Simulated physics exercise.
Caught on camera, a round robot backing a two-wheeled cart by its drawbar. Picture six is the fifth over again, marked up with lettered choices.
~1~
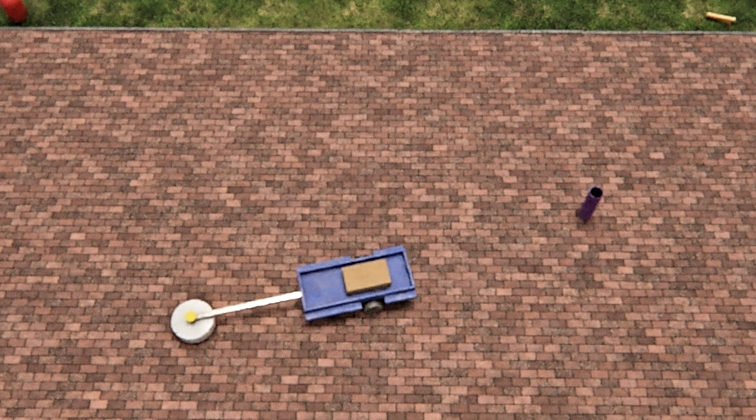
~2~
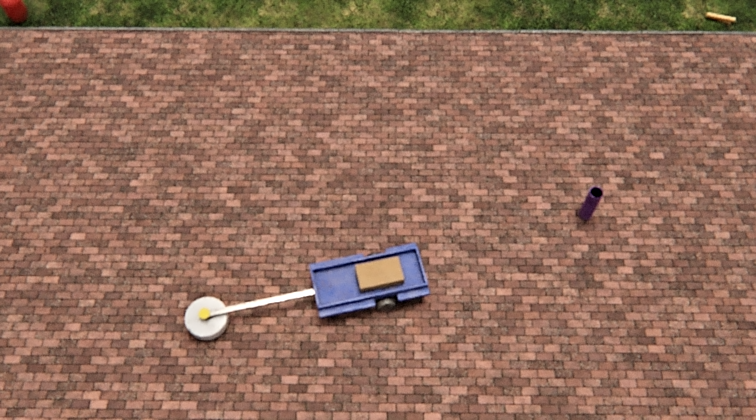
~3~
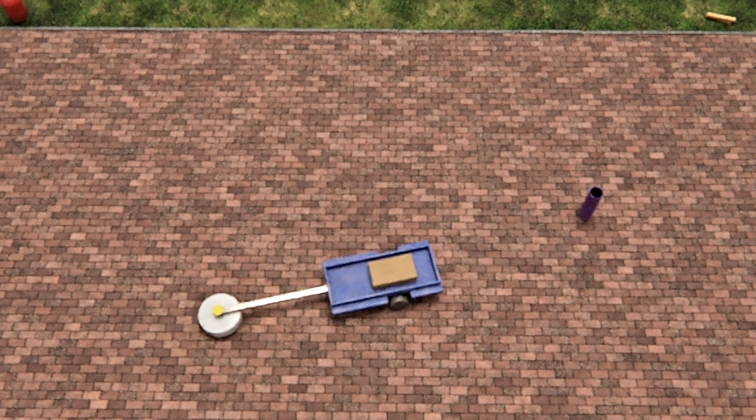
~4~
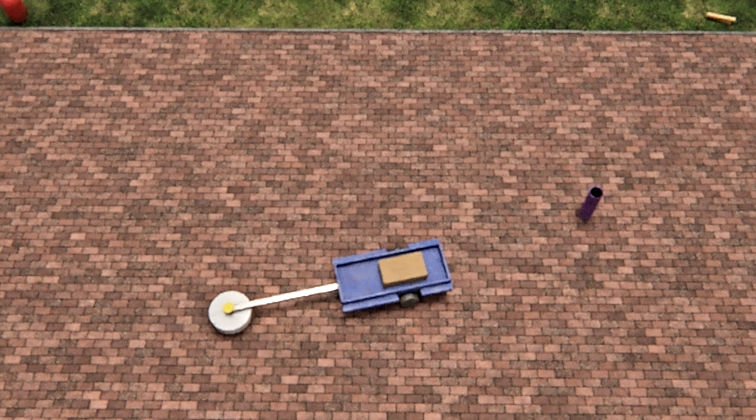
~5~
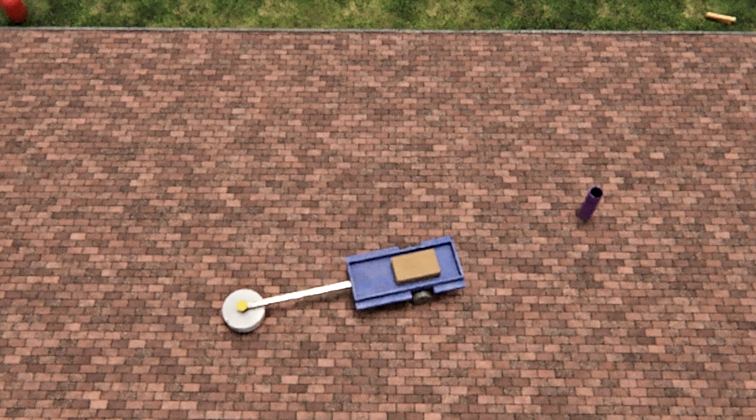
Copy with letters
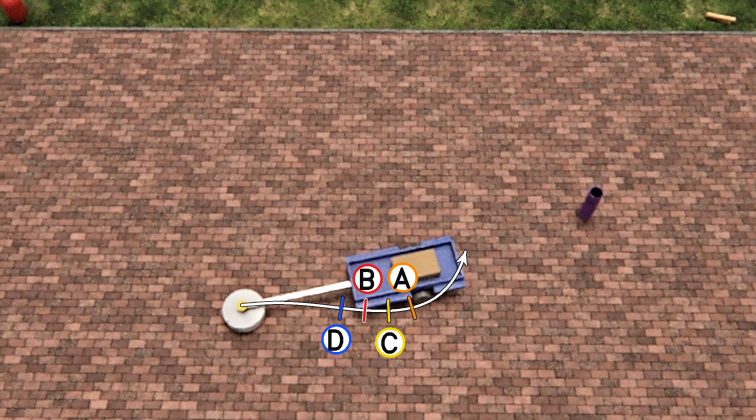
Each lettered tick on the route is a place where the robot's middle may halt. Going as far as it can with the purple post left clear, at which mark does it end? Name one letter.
All is well up to C.
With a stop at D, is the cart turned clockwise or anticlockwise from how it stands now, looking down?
For that mark, anticlockwise.
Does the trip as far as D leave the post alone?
Yes.
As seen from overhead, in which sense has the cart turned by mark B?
For that mark, anticlockwise.
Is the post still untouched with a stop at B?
Yes.
On the marked copy, A at (412, 308); B at (365, 310); C at (389, 311); D at (341, 308); the route from (242, 305) via (375, 311) to (466, 251).
Following C. Soon after the start, robot (296, 308), cart (453, 261).
Later, robot (344, 313), cart (493, 249).
In the end, robot (388, 315), cart (525, 235); nothing has been touched.
As for the rest, A is too far, the post has been hit; B is safe but short; D is safe but short.
